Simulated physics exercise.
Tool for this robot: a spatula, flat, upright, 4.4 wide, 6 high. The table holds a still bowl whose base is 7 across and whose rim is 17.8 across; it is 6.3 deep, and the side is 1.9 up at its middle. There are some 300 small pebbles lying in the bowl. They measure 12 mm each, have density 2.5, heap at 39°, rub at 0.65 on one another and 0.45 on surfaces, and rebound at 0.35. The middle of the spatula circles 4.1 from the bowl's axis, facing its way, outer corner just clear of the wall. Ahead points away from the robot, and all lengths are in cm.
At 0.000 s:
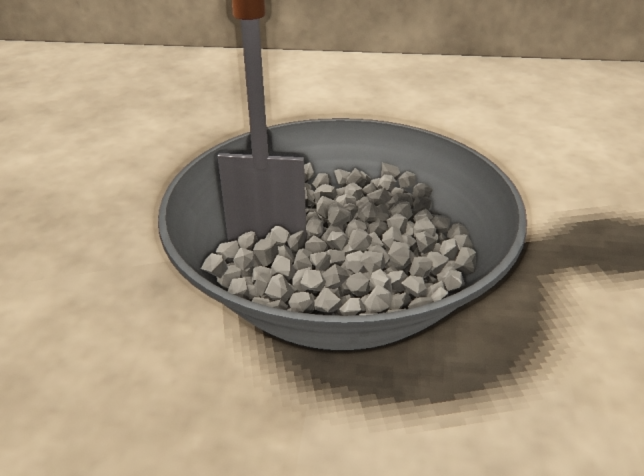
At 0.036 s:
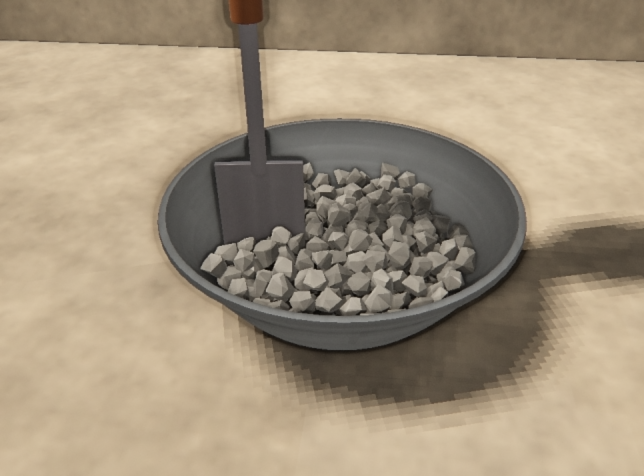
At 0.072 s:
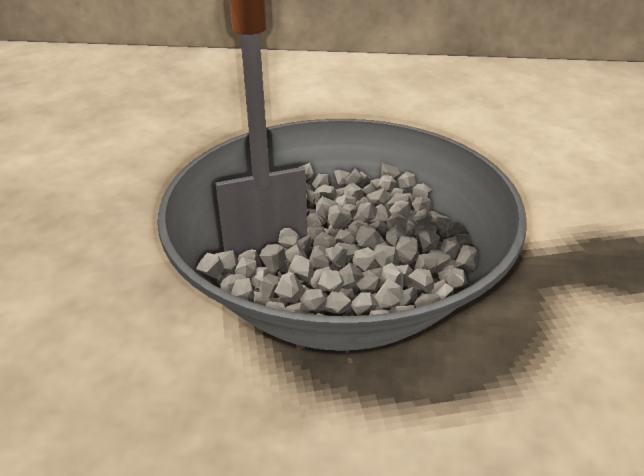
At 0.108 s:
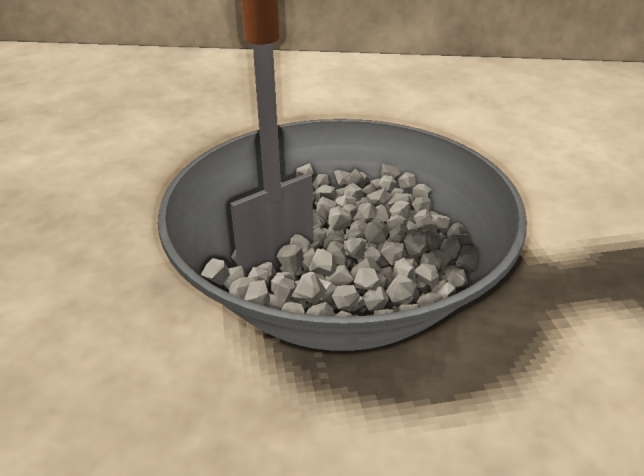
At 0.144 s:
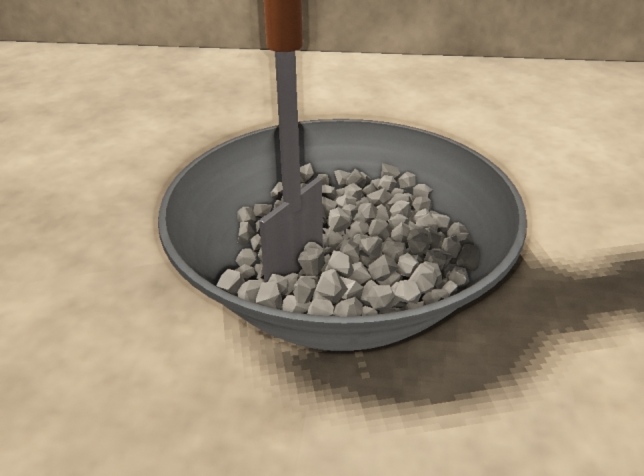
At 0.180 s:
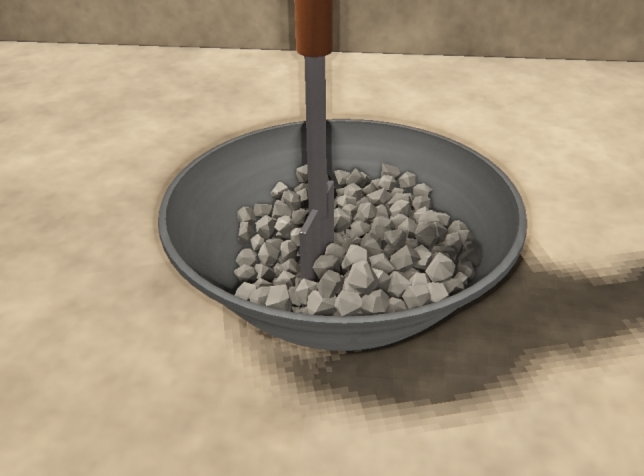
In a gray bowl, a spatula turns edge-on as it sweeps rightward through small gray pebbles.
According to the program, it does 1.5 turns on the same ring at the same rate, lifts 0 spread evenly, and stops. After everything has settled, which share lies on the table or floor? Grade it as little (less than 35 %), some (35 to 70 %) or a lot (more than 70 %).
Grade: Little, less than 35 %.
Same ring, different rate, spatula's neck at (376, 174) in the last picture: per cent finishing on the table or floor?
Close to 35 in a hundred.
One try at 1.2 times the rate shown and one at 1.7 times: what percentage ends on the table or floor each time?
First try close to 35, second close to 45, in per cent.
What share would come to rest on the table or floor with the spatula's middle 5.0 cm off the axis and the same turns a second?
It would be near 20 per cent.
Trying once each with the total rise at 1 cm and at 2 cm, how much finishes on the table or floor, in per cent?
I'd say some 20 per cent, and some 15 per cent.
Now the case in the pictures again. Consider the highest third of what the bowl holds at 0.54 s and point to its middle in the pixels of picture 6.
I'd point to somewhere close to (311, 157).
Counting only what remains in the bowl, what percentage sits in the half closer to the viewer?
Around 30 per cent of what the bowl keeps.
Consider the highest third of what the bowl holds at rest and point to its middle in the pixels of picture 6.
Roughly pixel (404, 191).
After 0.54 s, 260° round, highest piece 9 above the table; 269 in the bowl, 24 on the table or floor, 5 in flight or on the tool.
After 0.89 s, 80° round, highest piece 8 above the table; 238 in the bowl, 52 on the table or floor, 8 in flight or on the tool.
After 1.27 s, 180° round, highest piece 7 above the table; 219 in the bowl, 79 on the table or floor.
After 1.97 s, 180° round, highest piece 7 above the table; 219 in the bowl, 79 on the table or floor.
At rest, 219 in the bowl, 79 on the table or floor. That is 27 % on the table or floor.
